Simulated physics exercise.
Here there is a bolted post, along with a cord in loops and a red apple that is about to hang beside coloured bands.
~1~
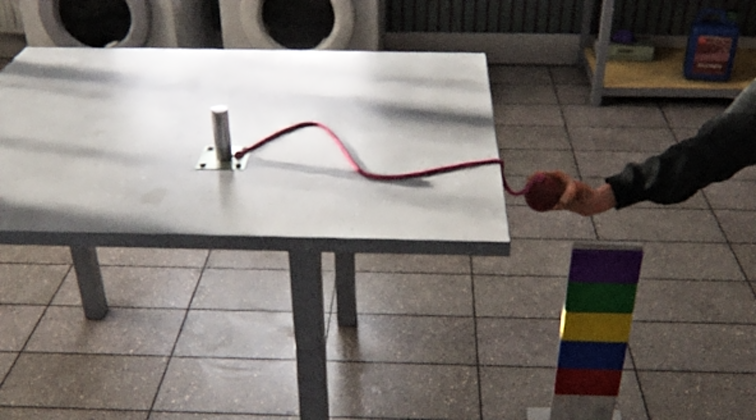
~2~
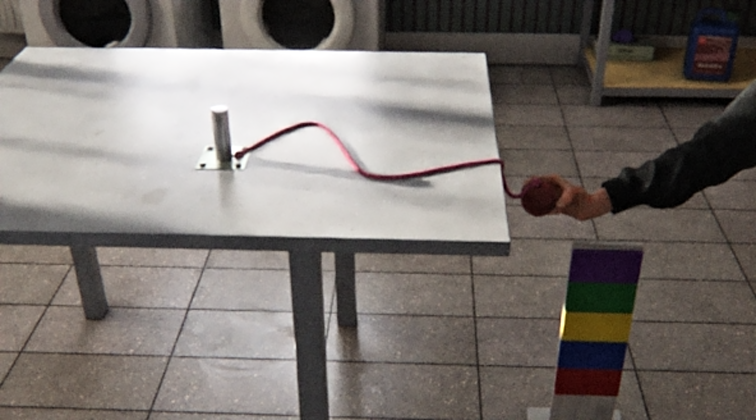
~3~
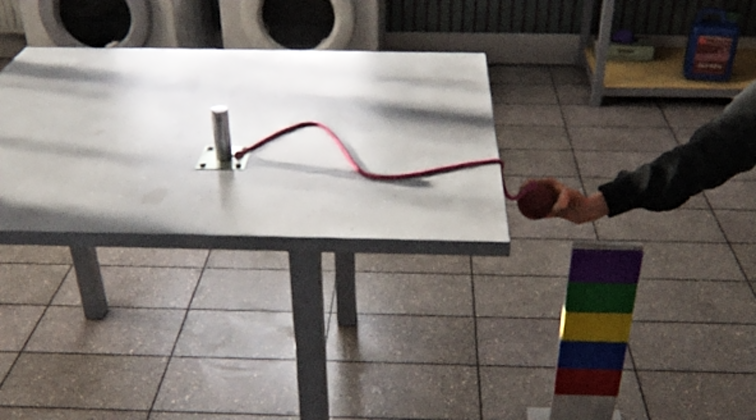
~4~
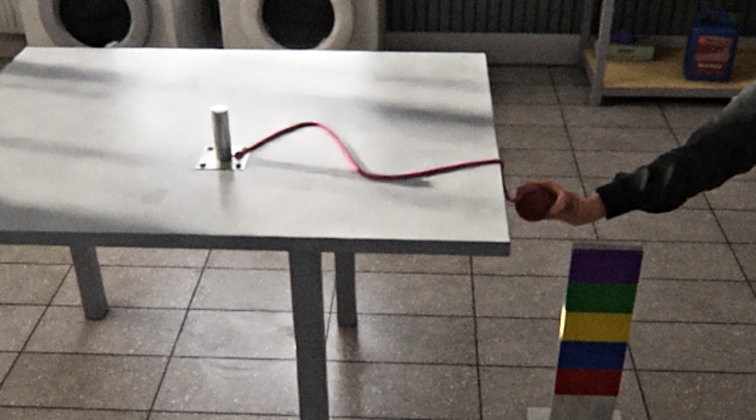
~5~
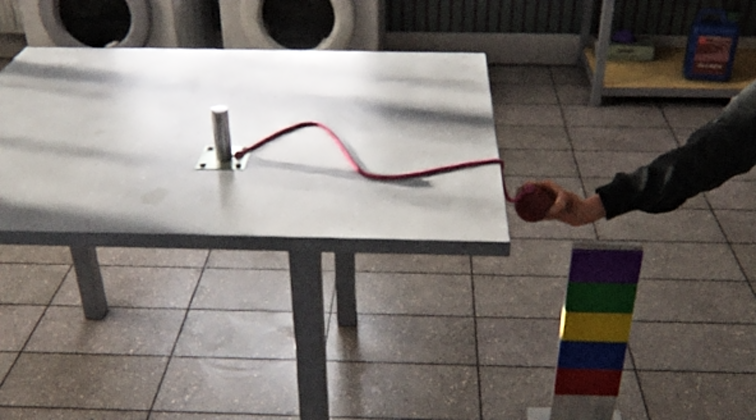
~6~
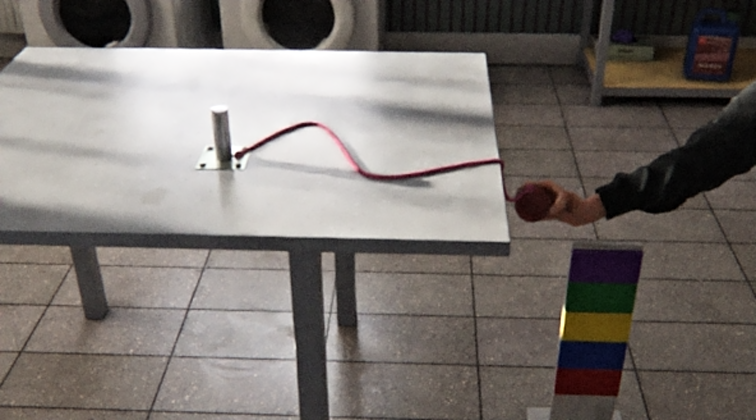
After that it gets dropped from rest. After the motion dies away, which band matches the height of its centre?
The yellow one.
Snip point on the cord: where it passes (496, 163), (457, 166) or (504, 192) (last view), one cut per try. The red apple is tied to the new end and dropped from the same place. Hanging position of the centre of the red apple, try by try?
The pixels come out at around (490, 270), (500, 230) and (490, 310), one per try.
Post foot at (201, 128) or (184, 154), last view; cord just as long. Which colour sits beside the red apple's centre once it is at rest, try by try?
Answer, in order: Green, green.
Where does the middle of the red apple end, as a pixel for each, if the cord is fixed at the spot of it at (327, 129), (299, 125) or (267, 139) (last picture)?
Going through the three tries, you get (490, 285), (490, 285) and (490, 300).
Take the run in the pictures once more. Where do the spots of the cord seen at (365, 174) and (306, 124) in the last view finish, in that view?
They finish close to (469, 149) and close to (336, 154).
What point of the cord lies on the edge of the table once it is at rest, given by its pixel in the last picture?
You'd find it at roughly (398, 177).
Soon after, apple near (498, 295); level with green.
Then, apple near (478, 313); level with yellow.
At rest, apple near (489, 317); level with yellow. At yellow.
